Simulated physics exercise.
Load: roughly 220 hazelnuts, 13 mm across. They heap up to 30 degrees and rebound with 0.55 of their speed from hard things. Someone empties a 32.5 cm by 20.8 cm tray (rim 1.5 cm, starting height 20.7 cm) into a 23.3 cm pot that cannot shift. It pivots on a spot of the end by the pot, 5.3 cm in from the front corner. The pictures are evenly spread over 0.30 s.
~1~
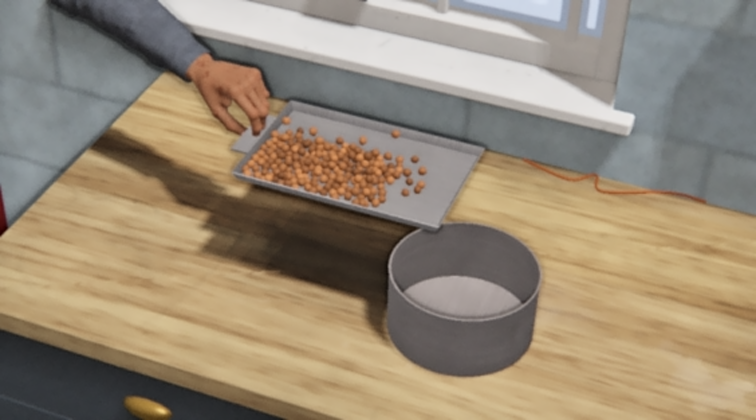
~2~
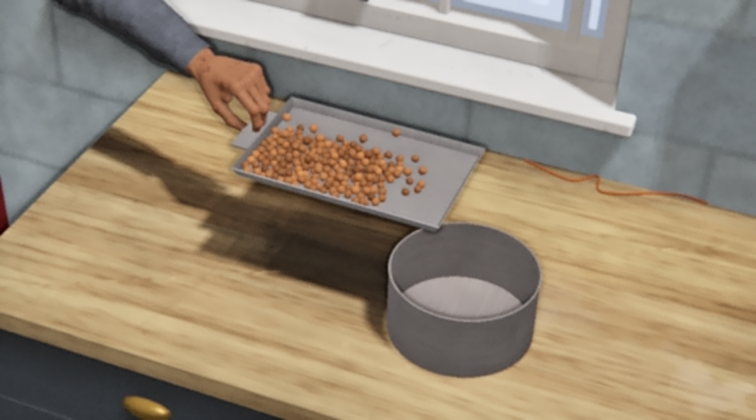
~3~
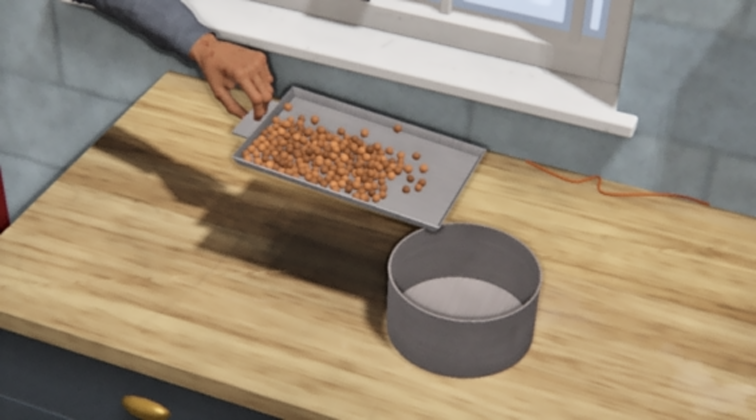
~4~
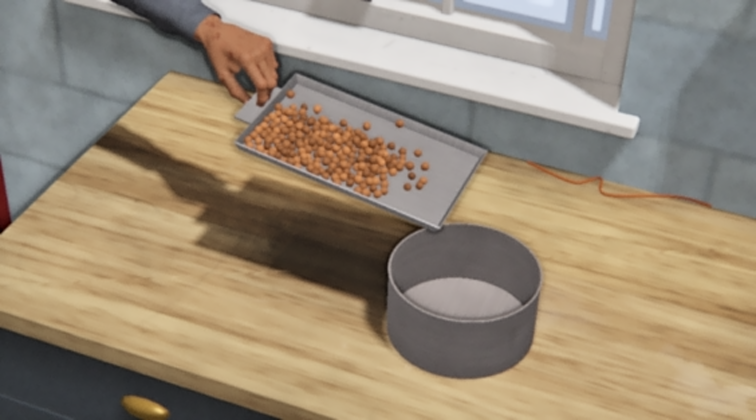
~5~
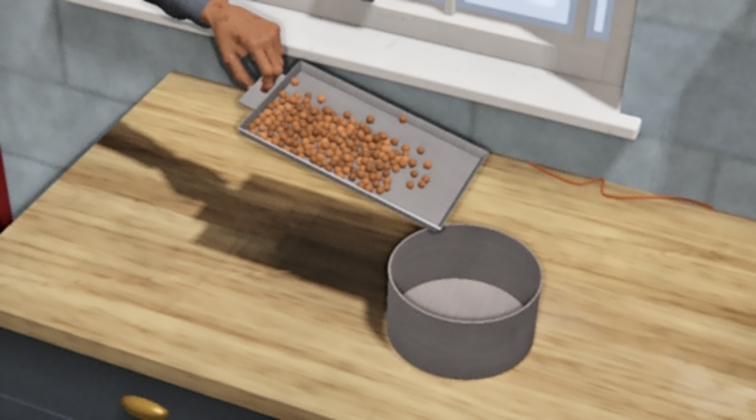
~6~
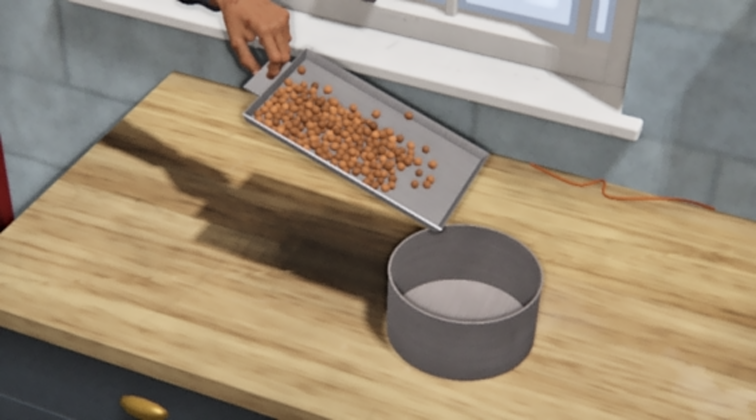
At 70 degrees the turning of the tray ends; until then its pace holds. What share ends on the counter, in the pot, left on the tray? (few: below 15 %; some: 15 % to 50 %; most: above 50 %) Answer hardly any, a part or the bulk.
Counter: A part, pot: The bulk, tray: Hardly any.
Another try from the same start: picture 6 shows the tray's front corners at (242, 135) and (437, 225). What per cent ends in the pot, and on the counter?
Pot 75, counter 25.
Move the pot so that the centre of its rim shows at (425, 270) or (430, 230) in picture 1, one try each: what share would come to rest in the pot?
Some 40 and 35 per cent.
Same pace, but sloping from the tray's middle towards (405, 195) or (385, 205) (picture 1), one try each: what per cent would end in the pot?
Some 100 and 80 per cent.
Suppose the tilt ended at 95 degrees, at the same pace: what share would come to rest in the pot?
It would be near 65 per cent.
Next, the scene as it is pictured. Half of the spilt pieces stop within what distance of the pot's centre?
About 26 cm.
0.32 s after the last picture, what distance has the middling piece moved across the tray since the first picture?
About 12 cm.
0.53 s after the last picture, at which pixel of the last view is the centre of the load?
At about (485, 209).
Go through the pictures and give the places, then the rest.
In the first picture, tray tilt 0 degrees, front corners at (238, 171) and (436, 223); middle of the pieces at (330, 166); pot at (465, 269).
In the second picture, tray tilt 1 degrees, front corners at (237, 167) and (436, 223); middle of the pieces at (330, 164).
In the third picture, tray tilt 5 degrees, front corners at (238, 156) and (436, 223), lowest corner right back; middle of the pieces at (331, 157).
In the fourth picture, tray tilt 10 degrees, front corners at (240, 141) and (437, 224), lowest corner right back; middle of the pieces at (333, 149).
In the fifth picture, tray tilt 14 degrees, front corners at (244, 128) and (438, 224), lowest corner right back; middle of the pieces at (337, 141).
In the sixth picture, tray tilt 19 degrees, front corners at (249, 114) and (439, 225), lowest corner right back; middle of the pieces at (342, 134); pot at (466, 271).
Then, 0.32 s after the last picture, tilt 44 degrees; the tray holds 95 %, the pot 0 %.
Then, 0.53 s after the last picture, tilt 60 degrees; the tray holds 40 %, the pot 15 %.
Then, 0.86 s after the last picture, tilt 70 degrees; the tray holds 5 %, the pot 60 %.
In the end, counter 35 %, pot 65 %, tray 0 %.
